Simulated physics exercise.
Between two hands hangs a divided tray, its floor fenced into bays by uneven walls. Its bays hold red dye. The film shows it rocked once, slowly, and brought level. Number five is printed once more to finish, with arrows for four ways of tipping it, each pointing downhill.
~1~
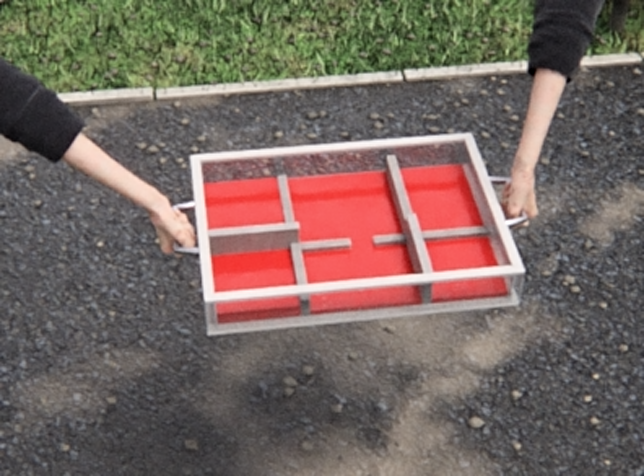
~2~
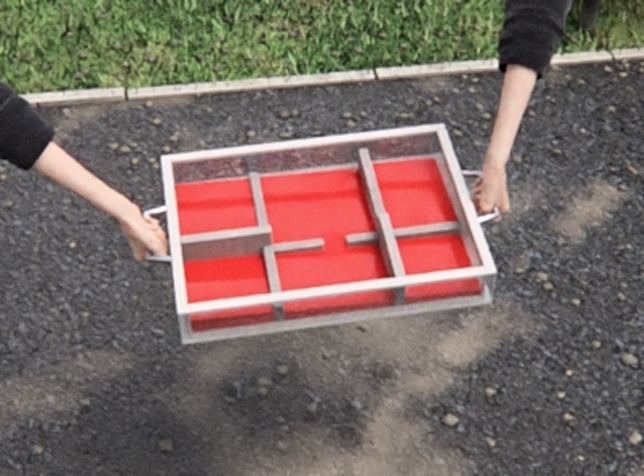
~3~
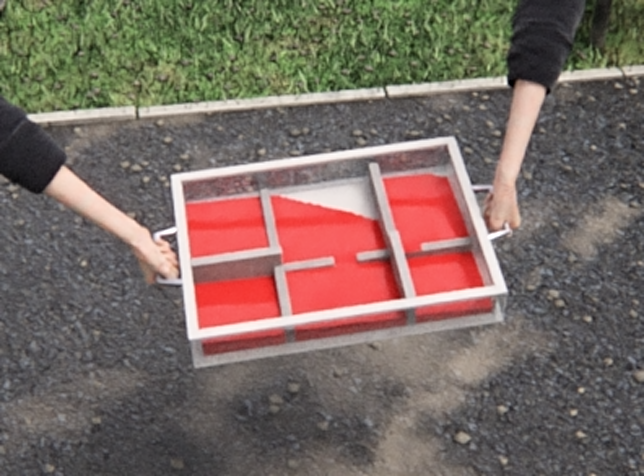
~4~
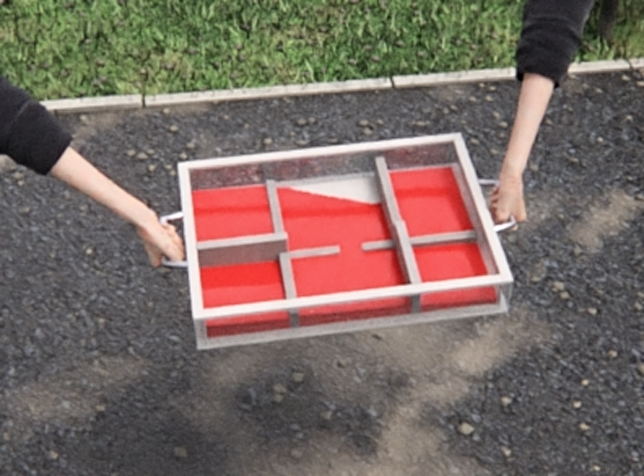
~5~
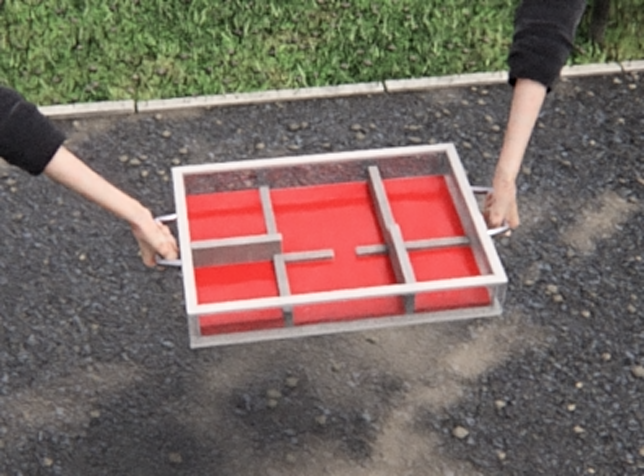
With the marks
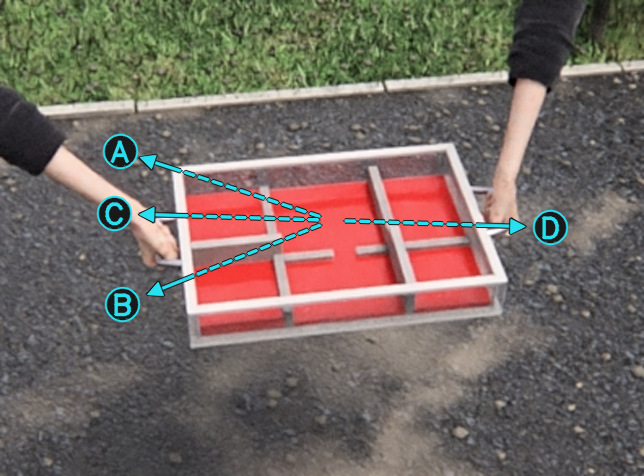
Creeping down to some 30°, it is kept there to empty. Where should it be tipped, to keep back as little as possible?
It is A.
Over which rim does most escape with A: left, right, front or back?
The left rim.
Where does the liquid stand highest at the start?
It is the front left one.
On the marked copy, A ends at (145, 159); B ends at (152, 292); C ends at (144, 214); D ends at (519, 226).
With A, about 50 % stays in the tray, the largest part in the back left bay.
With B, about 71 % stays in the tray, the largest part in the back left bay.
With C, about 74 % stays in the tray, the largest part in the back left bay.
With D, about 85 % stays in the tray, the largest part in the front right bay.
